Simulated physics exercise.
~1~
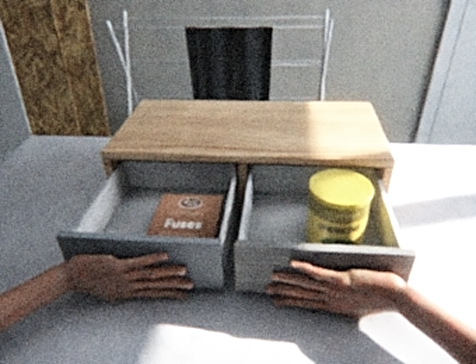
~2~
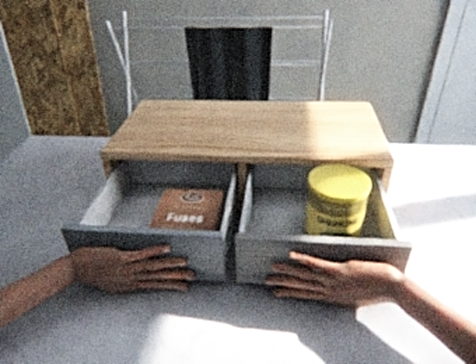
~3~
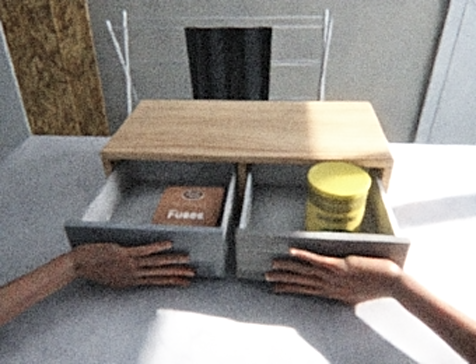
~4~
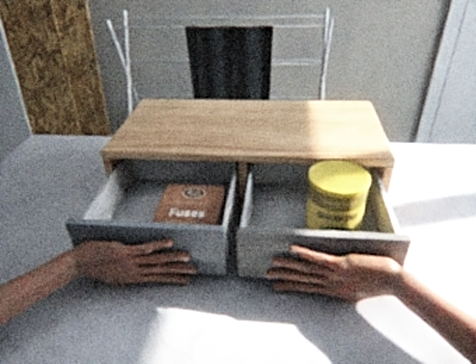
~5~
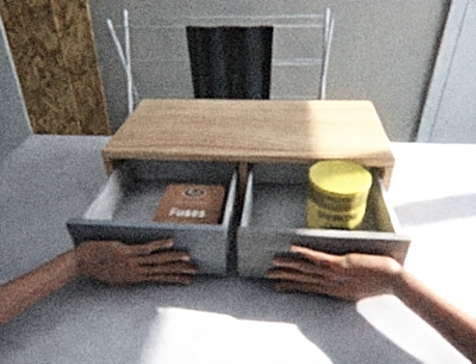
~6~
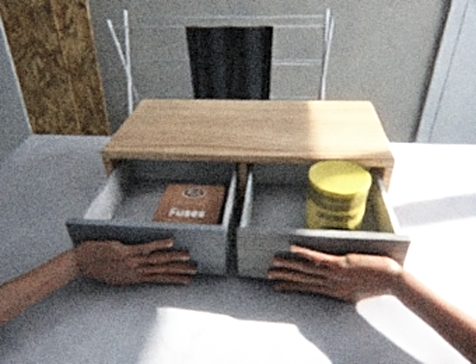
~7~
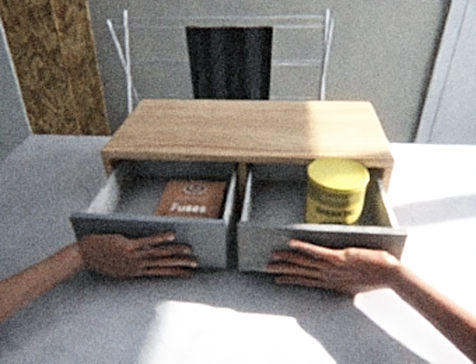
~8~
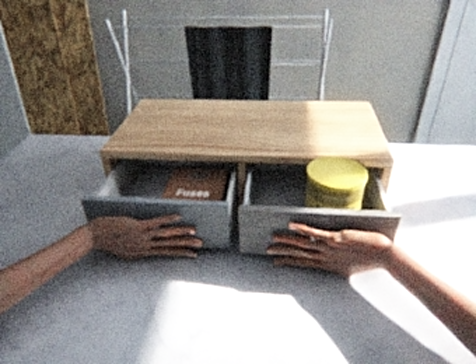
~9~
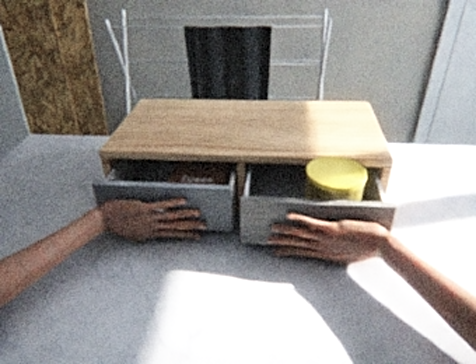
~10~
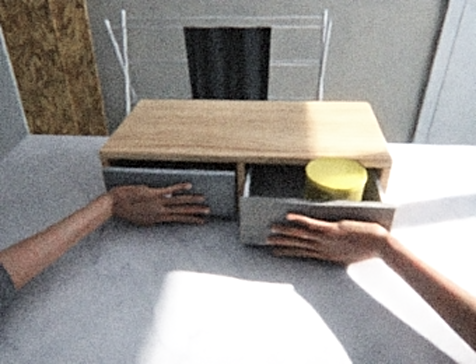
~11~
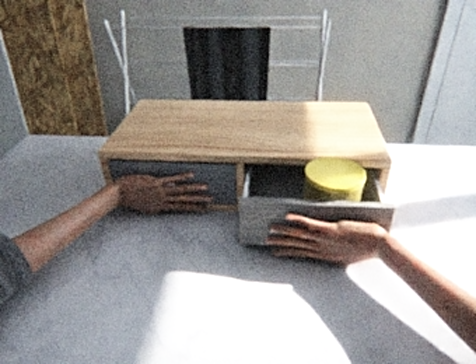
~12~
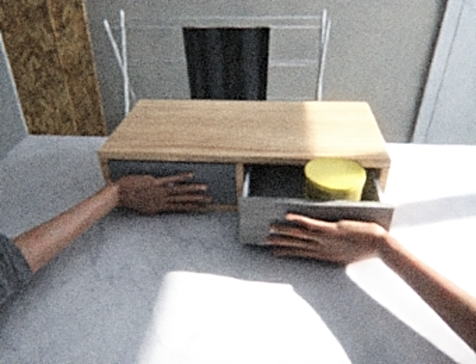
The video shows two hands pushing a pair of open drawers into a wooden-topped chest, the left holding an orange-brown box labelled Fuses and the right a yellow tub. Both slide inward, then the right drawer stops and stays ajar while the left continues until it shuts flush.
